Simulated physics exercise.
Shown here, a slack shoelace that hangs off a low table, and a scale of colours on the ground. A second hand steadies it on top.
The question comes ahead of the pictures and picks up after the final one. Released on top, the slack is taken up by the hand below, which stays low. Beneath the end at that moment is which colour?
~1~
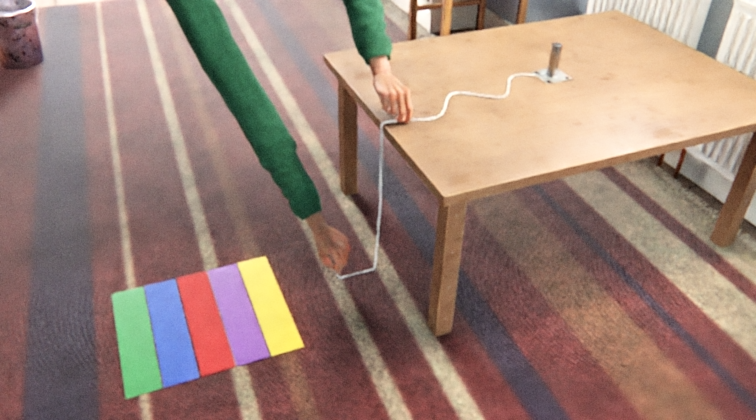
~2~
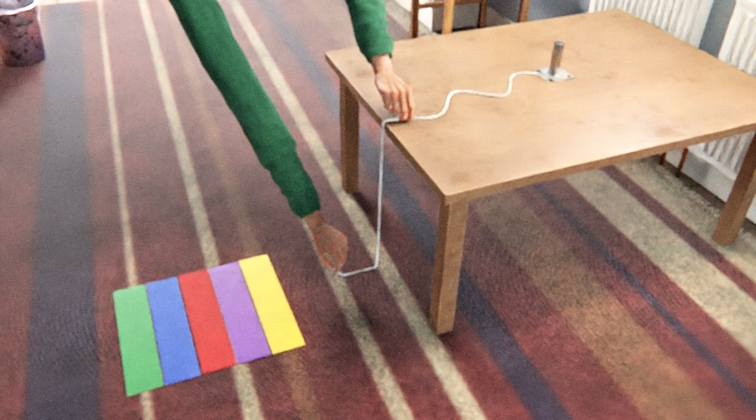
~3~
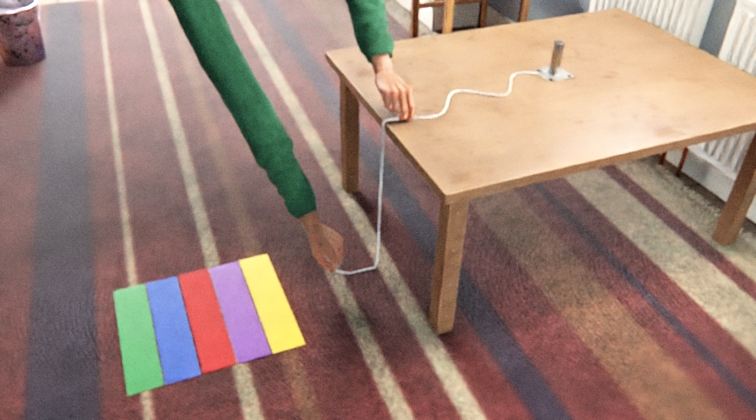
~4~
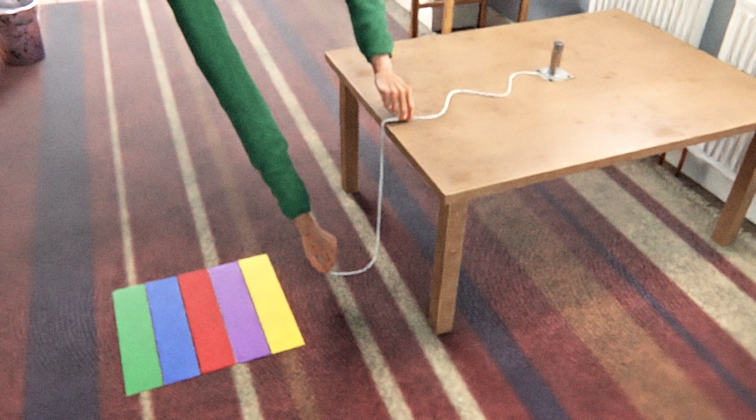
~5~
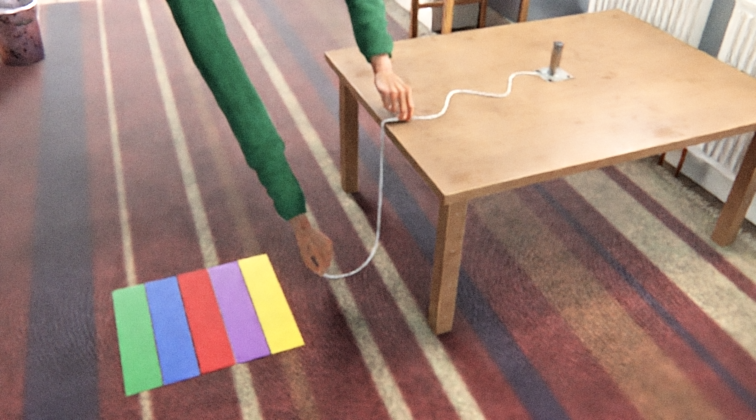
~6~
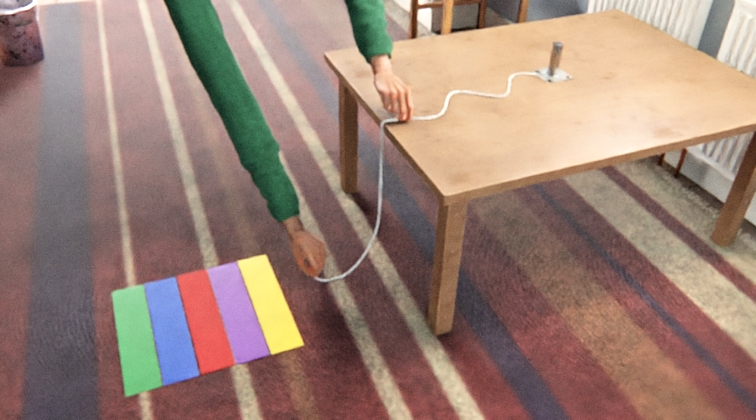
Beneath it is blue.
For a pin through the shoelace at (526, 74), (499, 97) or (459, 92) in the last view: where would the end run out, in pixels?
Expect roughly (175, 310) for the first, (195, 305) for the second and (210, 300) for the third.
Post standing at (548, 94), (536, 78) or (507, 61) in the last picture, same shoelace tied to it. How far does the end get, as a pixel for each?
You'd get roughly (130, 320), (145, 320) and (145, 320), one for each try.
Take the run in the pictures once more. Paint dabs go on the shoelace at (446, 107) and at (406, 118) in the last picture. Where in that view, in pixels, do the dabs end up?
Result - first point (407, 111), second point (361, 136).
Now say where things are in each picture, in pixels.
The first frame shows end (336, 270); yellow (281, 333); purple (248, 342); red (213, 352); blue (177, 362); green (141, 373).
The second frame shows end (335, 269); shoelace through (515, 75) (483, 94) (443, 112) (383, 136) (380, 198) (377, 255).
The third frame shows end (330, 269).
The fourth frame shows end (324, 271); shoelace through (515, 75) (482, 94) (443, 112) (383, 136) (380, 197) (376, 255).
The fifth frame shows end (319, 272).
The sixth frame shows end (312, 274); shoelace through (514, 75) (482, 95) (442, 113) (382, 137) (380, 198) (363, 256).
Soon after, end near (239, 293); over purple.
After that, end near (196, 304); over red.
At the stop, end near (169, 311); over blue. The end stops over the blue strip.
